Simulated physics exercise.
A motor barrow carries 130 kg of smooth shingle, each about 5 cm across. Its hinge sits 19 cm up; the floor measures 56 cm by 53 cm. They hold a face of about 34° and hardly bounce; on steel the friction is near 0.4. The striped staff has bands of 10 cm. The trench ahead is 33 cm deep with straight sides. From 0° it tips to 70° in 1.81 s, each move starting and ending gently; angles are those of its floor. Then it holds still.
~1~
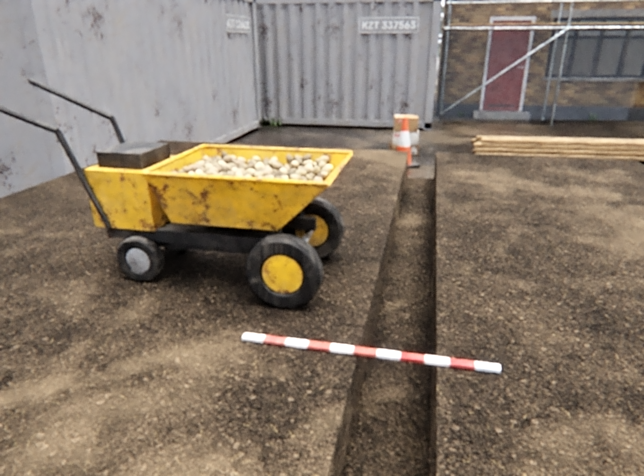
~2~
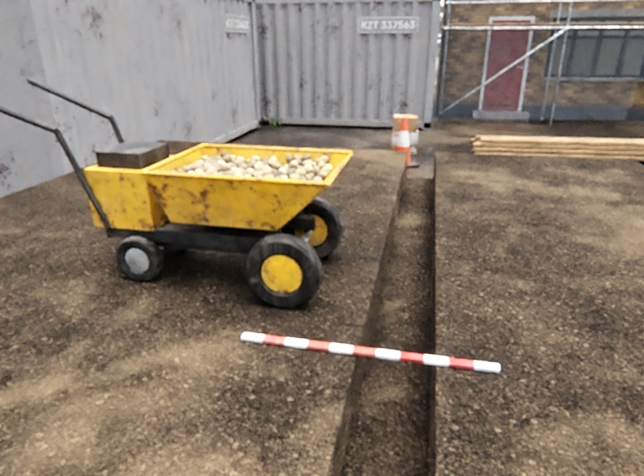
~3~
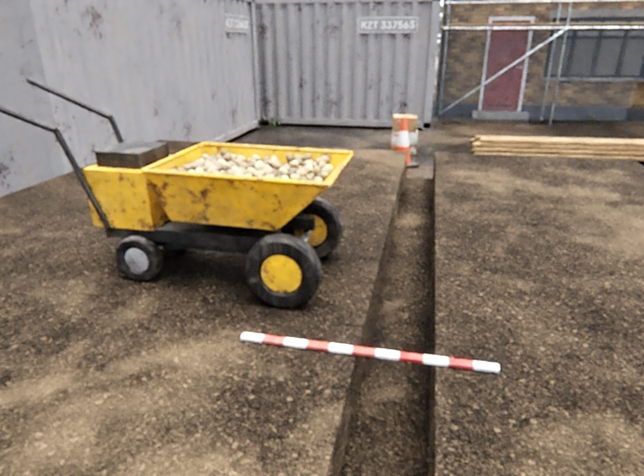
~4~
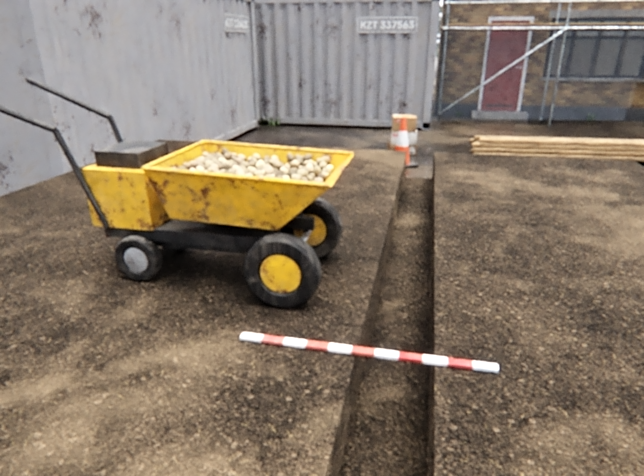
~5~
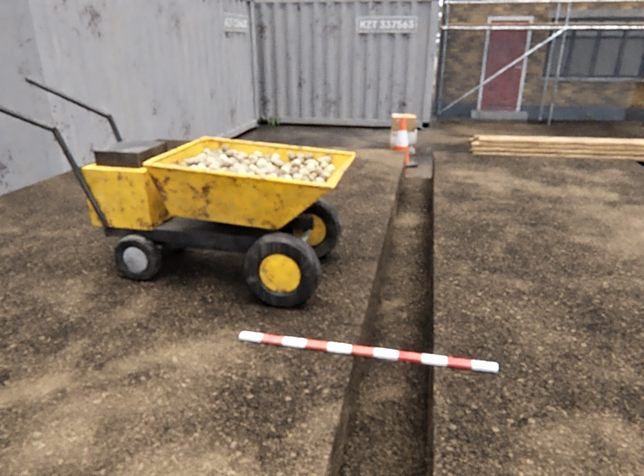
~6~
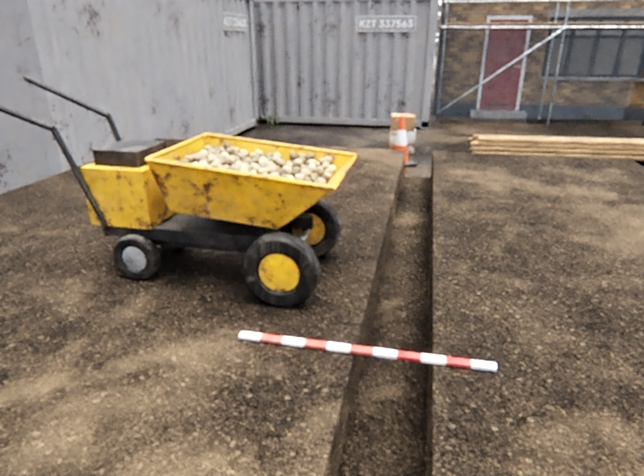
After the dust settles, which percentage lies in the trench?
Some 69 per cent of it.
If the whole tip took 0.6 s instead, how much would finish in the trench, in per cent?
It would be near 50 per cent.
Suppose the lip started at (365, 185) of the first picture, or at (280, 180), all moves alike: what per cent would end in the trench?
About 25 and 95 per cent.
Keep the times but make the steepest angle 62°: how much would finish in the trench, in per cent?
In that case some 65 per cent.
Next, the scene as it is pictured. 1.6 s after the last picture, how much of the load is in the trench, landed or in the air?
Some 50 per cent.
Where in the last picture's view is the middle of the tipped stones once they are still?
Around (416, 323).
Then, 1.1 s after the last picture the floor is at 59°, 95 % in the skip, 5 % in the trench; the foremost stones are at (416, 262).
Then, 1.6 s after the last picture the floor is at 70°, 20 % in the skip, 52 % in the trench, 28 % past the trench; the foremost stones are at (543, 307).
Then, 2.0 s after the last picture the floor is at 70°, 3 % in the skip, 66 % in the trench, 31 % past the trench; the foremost stones are at (607, 313).
Then, 3.9 s after the last picture the floor is at 70°, 0 % in the skip, 69 % in the trench, 31 % past the trench; the foremost stones are at (635, 323).
